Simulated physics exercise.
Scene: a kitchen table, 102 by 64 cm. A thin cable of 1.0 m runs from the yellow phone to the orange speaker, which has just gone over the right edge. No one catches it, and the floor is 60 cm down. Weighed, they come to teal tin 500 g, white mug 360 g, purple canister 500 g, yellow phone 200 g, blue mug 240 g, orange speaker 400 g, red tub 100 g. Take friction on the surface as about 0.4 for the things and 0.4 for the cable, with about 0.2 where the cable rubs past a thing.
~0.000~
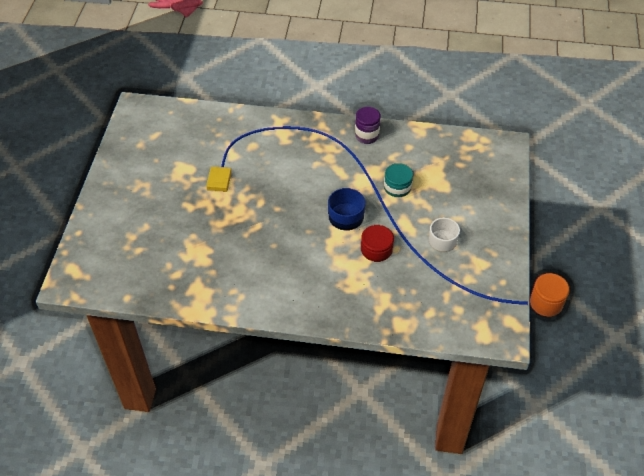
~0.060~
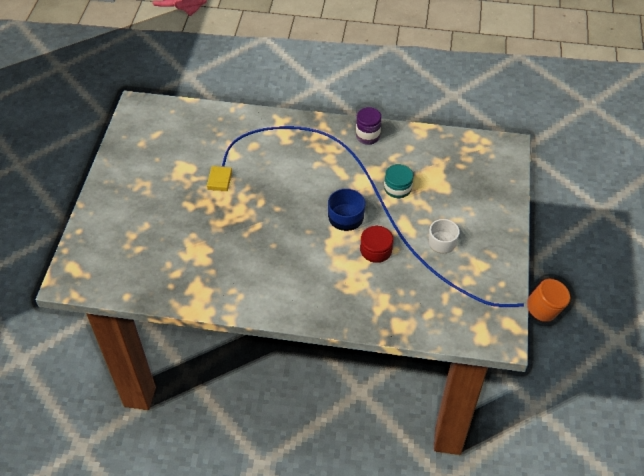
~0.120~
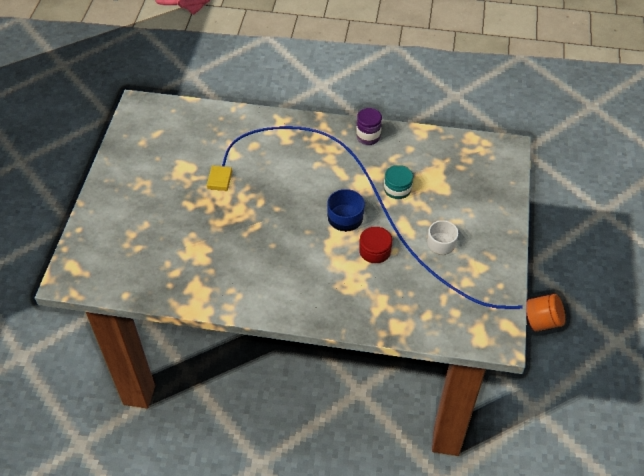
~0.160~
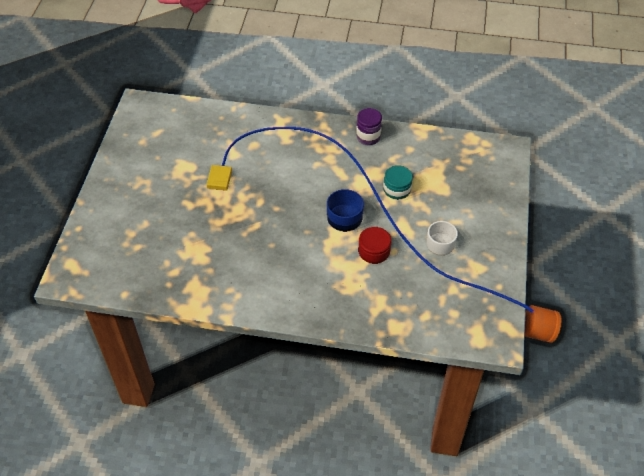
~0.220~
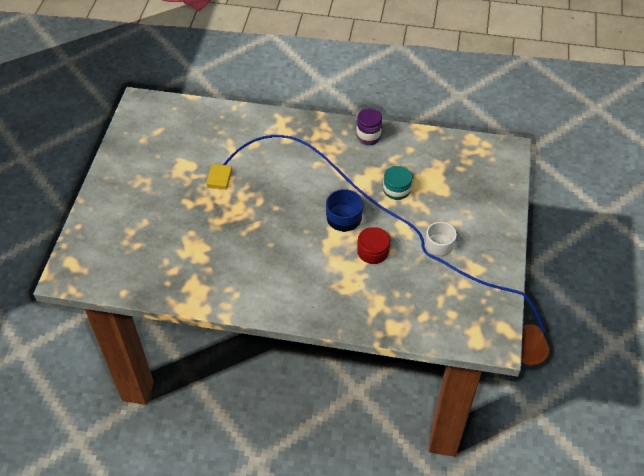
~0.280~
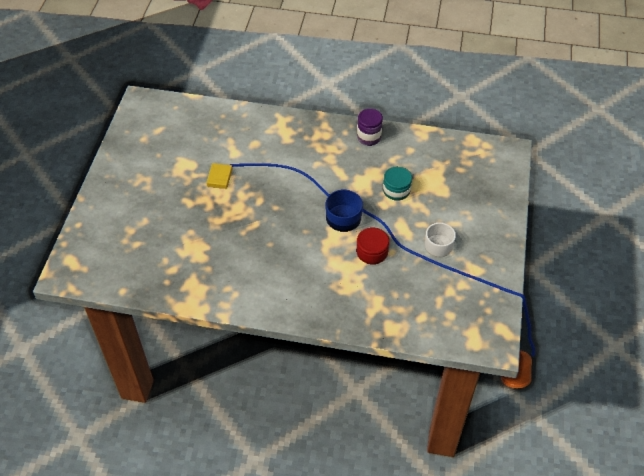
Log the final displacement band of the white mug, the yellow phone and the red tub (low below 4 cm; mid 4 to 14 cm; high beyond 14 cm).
Log: White mug low, yellow phone high, red tub low.
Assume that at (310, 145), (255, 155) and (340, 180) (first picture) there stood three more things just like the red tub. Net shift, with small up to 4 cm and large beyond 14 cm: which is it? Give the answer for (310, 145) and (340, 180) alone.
Big, then moderate.
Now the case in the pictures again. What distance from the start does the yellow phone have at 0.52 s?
The yellow phone is 25 cm out of place.
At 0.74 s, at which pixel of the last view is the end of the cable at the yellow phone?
Estimated pixel: (332, 204).
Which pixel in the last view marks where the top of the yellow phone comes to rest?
(346, 196).
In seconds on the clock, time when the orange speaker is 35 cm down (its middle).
Close to 0.34 s.
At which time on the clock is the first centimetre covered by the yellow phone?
Yellow phone at 0.34 s on the clock.
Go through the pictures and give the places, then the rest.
White mug (445, 229); yellow phone (219, 177); red tub (378, 237); cable runs through (482, 296) (411, 247) (371, 180) (316, 131) (240, 138), in the first picture.
Orange speaker (552, 292); cable runs through (478, 299) (371, 181) (241, 137), in the second picture.
Orange speaker (546, 313); cable runs through (477, 301) (371, 182) (241, 137), in the third picture.
Orange speaker (542, 324); cable runs through (491, 291) (371, 184) (242, 137), in the fourth picture.
Orange speaker (531, 345); cable runs through (527, 299) (383, 209) (254, 141), in the fifth picture.
White mug (441, 234); yellow phone (219, 174); red tub (373, 240); cable runs through (493, 285) (404, 248) (271, 165), in the sixth picture.
At 0.5 s, the cable's tail end at (310, 216); yellow phone 24 cm off its start, orange speaker over the edge, blue mug 3 cm off its start.
At 0.7 s, the cable's tail end at (332, 204); yellow phone 30 cm off its start, red tub 1 cm off its start, orange speaker over the edge.
At 1.0 s, the cable's tail end at (332, 204); yellow phone 30 cm off its start at (346, 196), red tub 1 cm off its start at (378, 243), orange speaker over the edge.
At 1.2 s, the cable's tail end at (332, 204); yellow phone 30 cm off its start, red tub 1 cm off its start, orange speaker over the edge.
At 2.4 s, the cable's tail end at (332, 204); yellow phone 30 cm off its start at (346, 196), red tub 1 cm off its start at (378, 243), white mug 0 cm off its start at (441, 234), orange speaker over the edge.
